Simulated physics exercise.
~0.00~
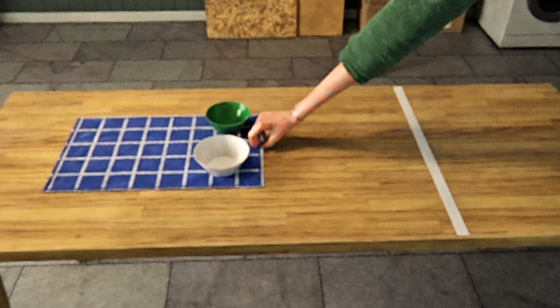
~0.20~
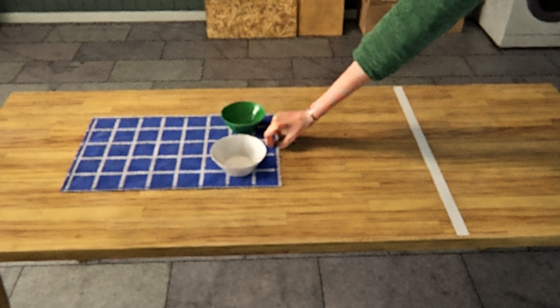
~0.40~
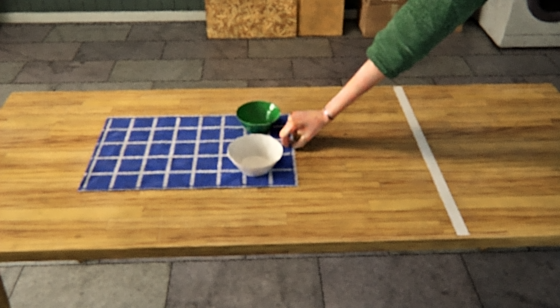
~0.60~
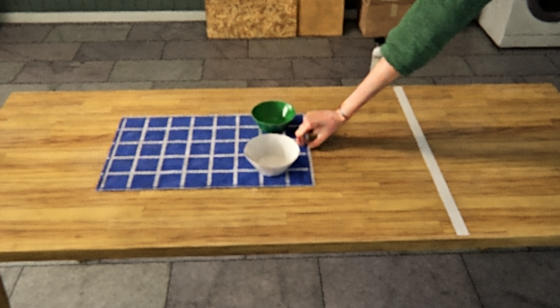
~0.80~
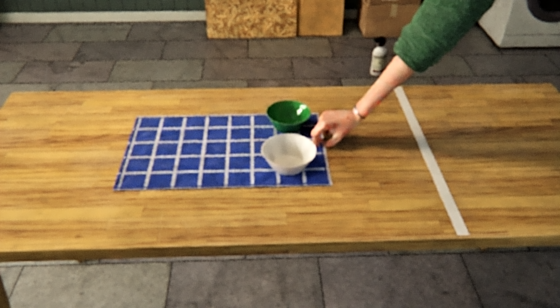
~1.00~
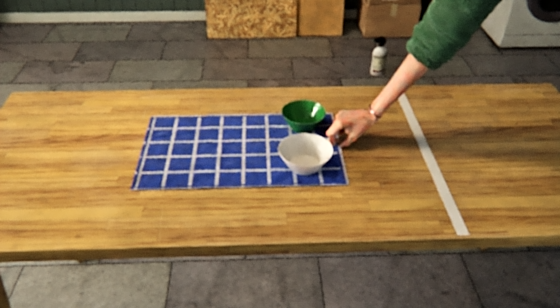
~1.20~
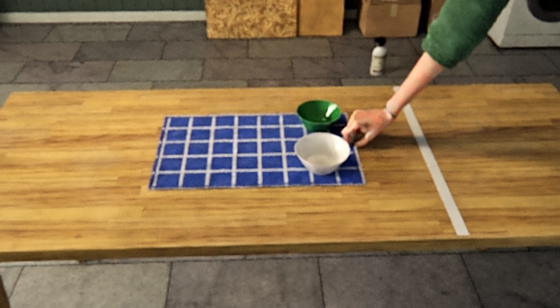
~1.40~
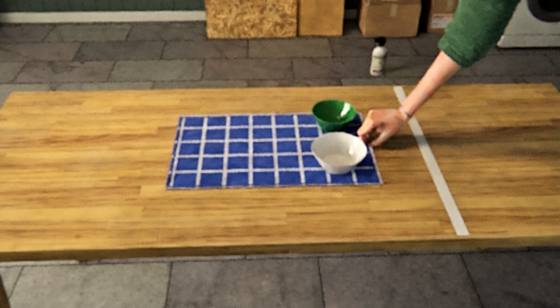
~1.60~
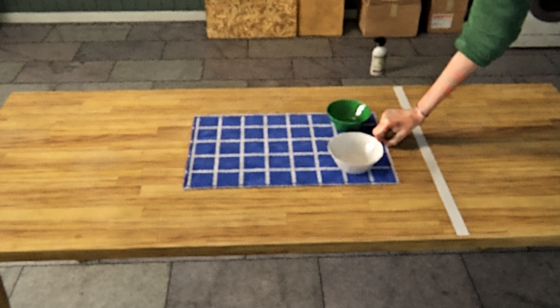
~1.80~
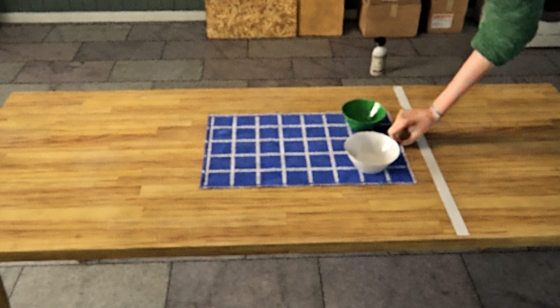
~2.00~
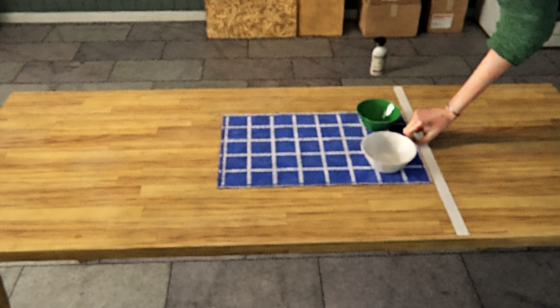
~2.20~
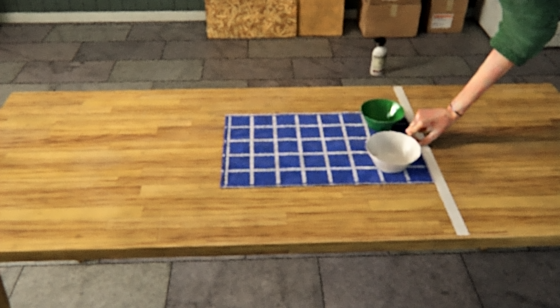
To begin with, a blue checked place mat lies on a wooden table, carrying a white bowl in front and a green bowl just behind it near its right edge. A hand in a green sleeve grips that edge and pulls the mat to the right, towards a strip of pale tape. Both bowls ride along with the cloth, staying upright and close together as it slides steadily across the wood. The hand reaches the tape and the mat comes to rest with its edge there. Both bowls are still sitting on the cloth.
